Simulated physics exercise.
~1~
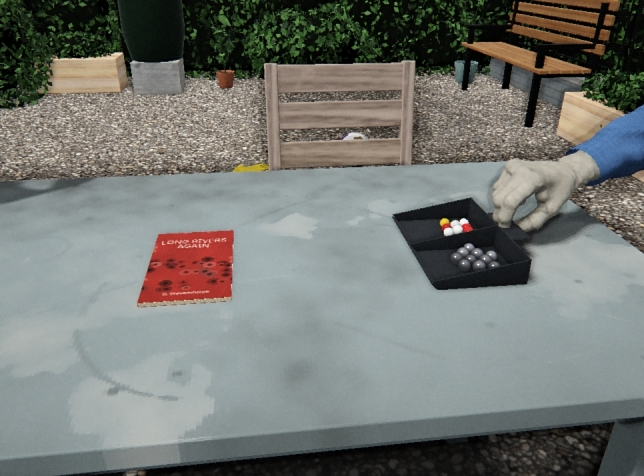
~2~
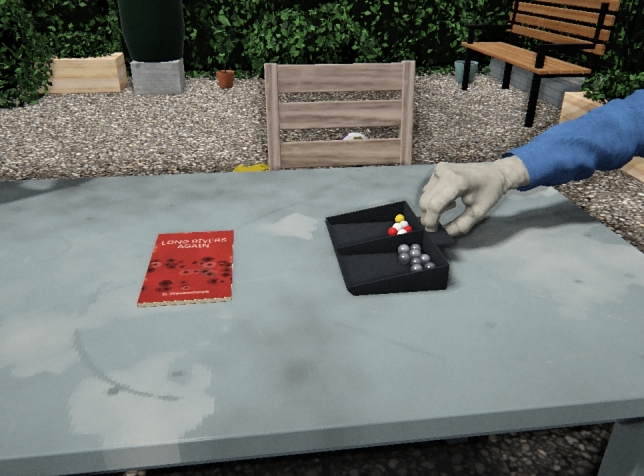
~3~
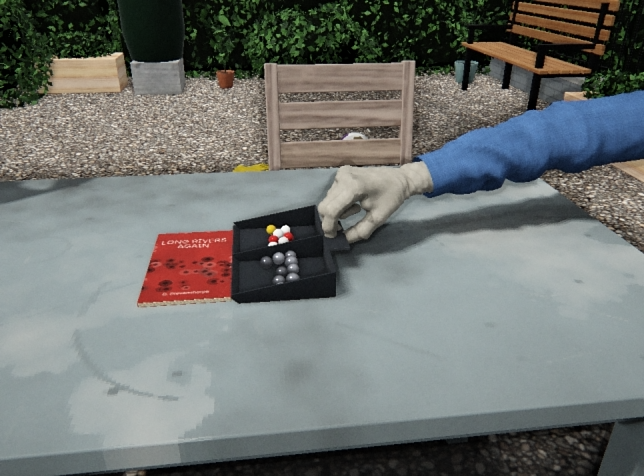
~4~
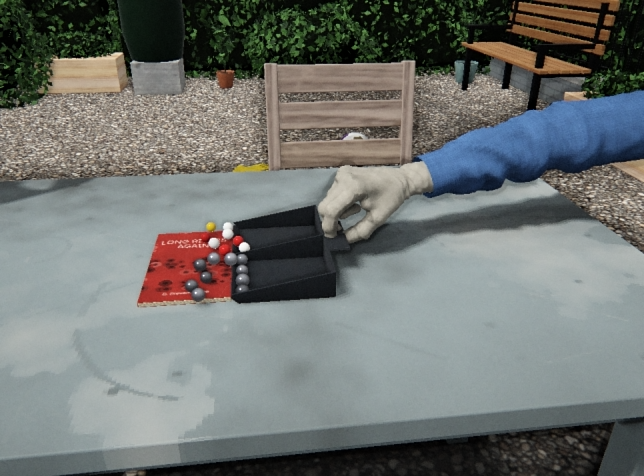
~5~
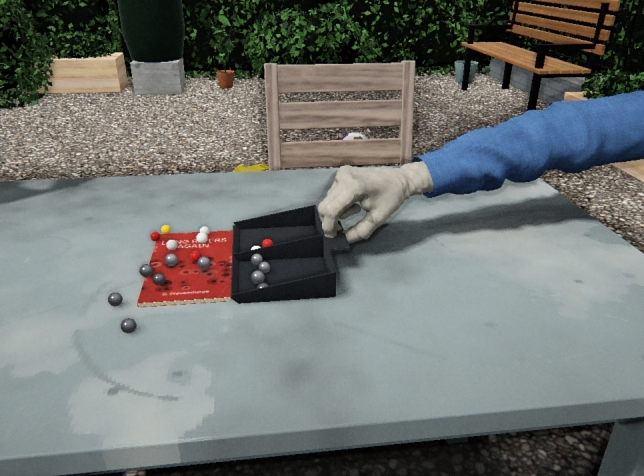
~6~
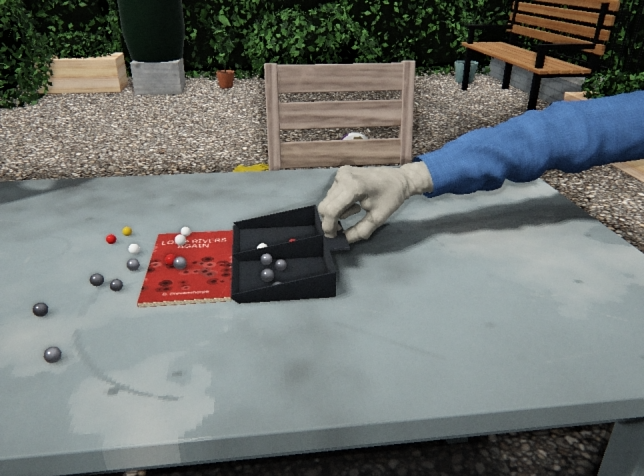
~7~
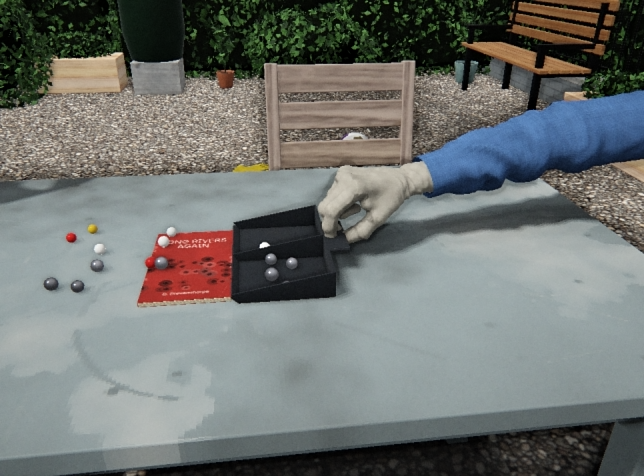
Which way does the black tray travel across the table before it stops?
The tray travels to the left, pushed by the hand, until it stops against the red book.
